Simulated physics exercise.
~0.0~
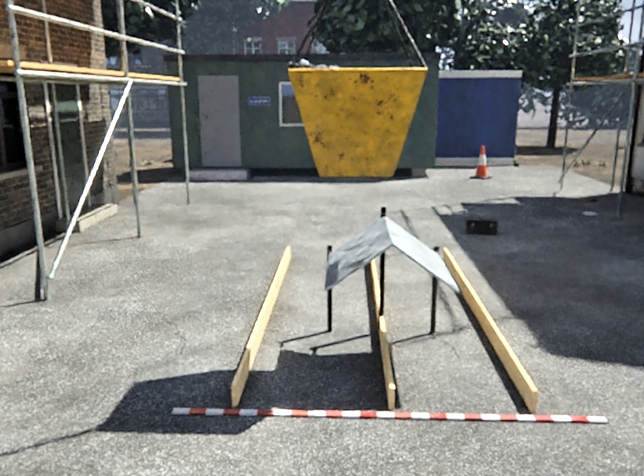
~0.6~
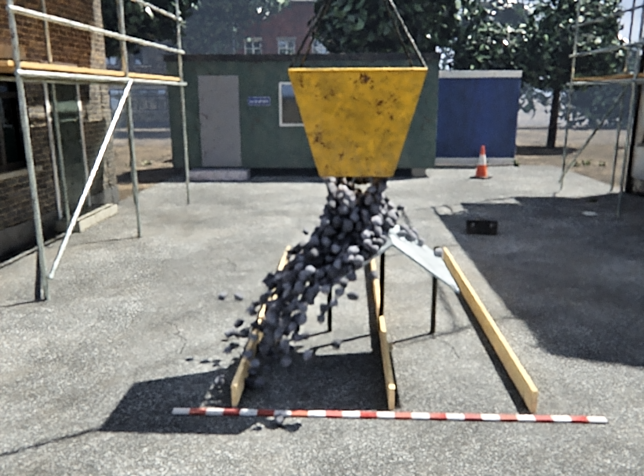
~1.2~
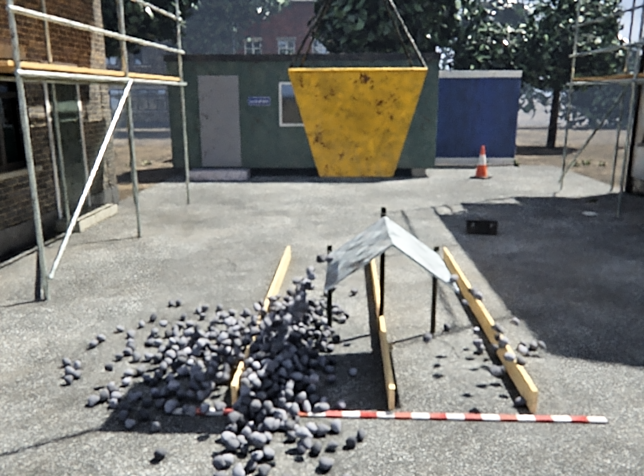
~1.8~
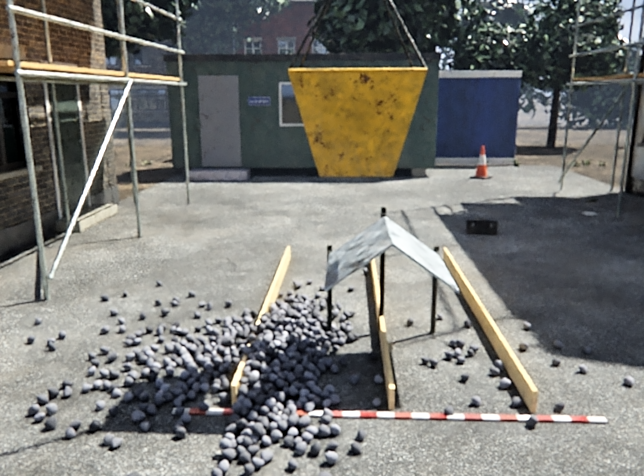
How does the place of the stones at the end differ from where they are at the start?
At the start the stones are up in the hanging yellow skip. At the end they lie on the ground below, mostly heaped in the left bay and spilling out beyond its left plank, with a few on the right.
